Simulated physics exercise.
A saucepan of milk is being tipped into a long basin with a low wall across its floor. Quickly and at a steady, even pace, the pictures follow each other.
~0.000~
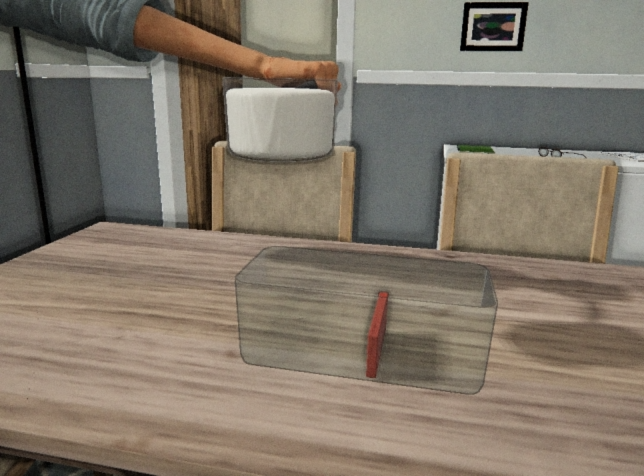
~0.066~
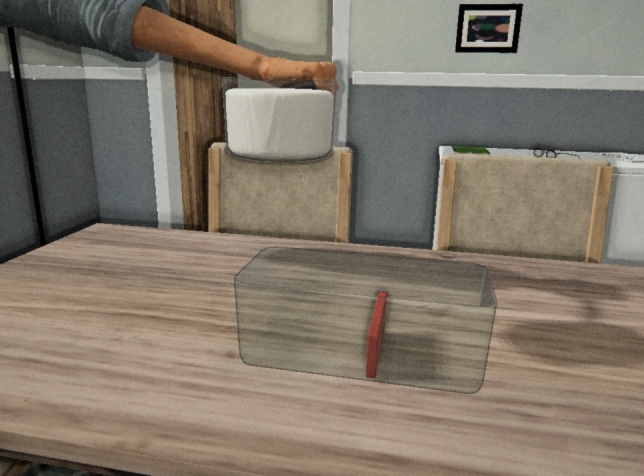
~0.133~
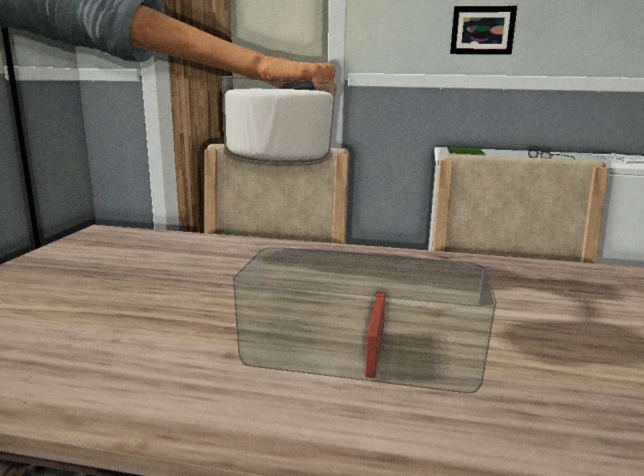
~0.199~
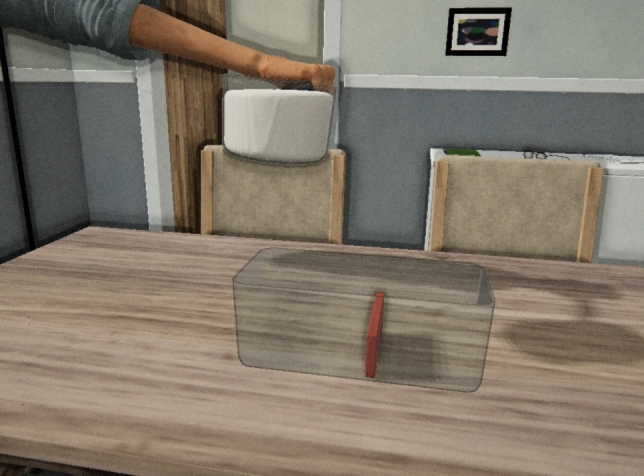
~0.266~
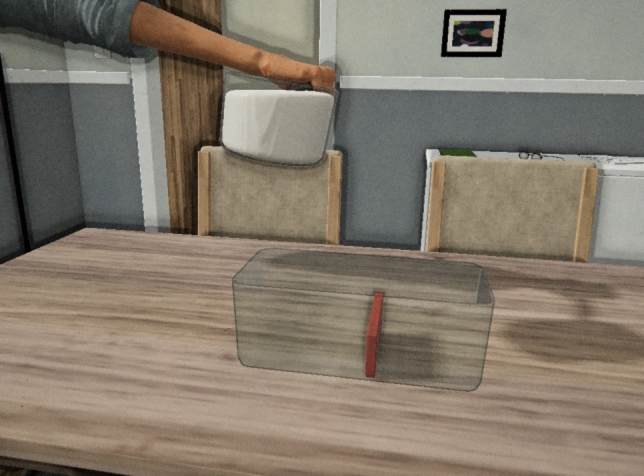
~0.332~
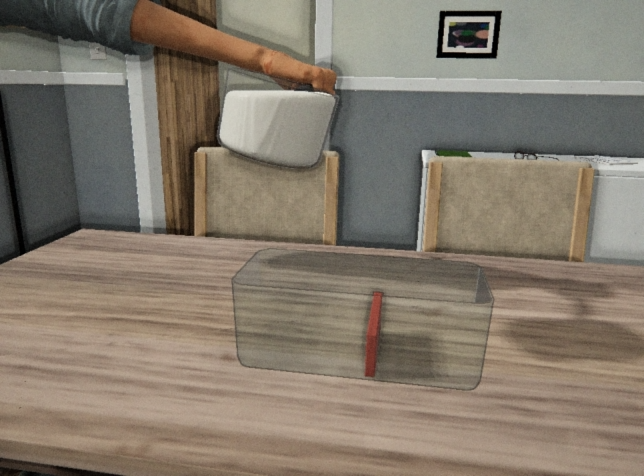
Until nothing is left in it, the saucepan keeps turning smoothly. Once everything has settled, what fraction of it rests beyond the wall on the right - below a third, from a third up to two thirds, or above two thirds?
Seems the share right of the wall goes past two thirds.
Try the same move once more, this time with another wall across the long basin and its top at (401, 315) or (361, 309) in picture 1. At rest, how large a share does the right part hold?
The first one comes to 45 percent, while the second comes to 90 percent.
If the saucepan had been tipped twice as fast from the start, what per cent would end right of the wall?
About 75 %.
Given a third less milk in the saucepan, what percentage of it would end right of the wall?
I'd reckon close to 65 %.
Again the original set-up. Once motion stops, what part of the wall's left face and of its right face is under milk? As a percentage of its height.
Left: About 20; right: About 70.
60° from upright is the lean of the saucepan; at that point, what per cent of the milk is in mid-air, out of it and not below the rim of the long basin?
It comes to around 25 per cent.
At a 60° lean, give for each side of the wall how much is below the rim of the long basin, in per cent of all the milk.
You'd find 0 per cent on the left and 5 per cent on the right.
Then, 0.78 s in, the tilt is 60° and 67 per cent is still to pour, 2 is left of the wall and 6 right of it.
Then, 1.11 s in, the tilt is 89° and 21 per cent is still to pour, 3 is left of the wall and 58 right of it.
Then, 1.46 s in, the tilt is 95° and 4 per cent is still to pour, 16 is left of the wall and 76 right of it.
Then, 1.83 s in, the tilt is 95° and 1 per cent is still to pour, 22 is left of the wall and 76 right of it.
Finally, 23 per cent lies left of the wall, 76 right of it and 1 outside.
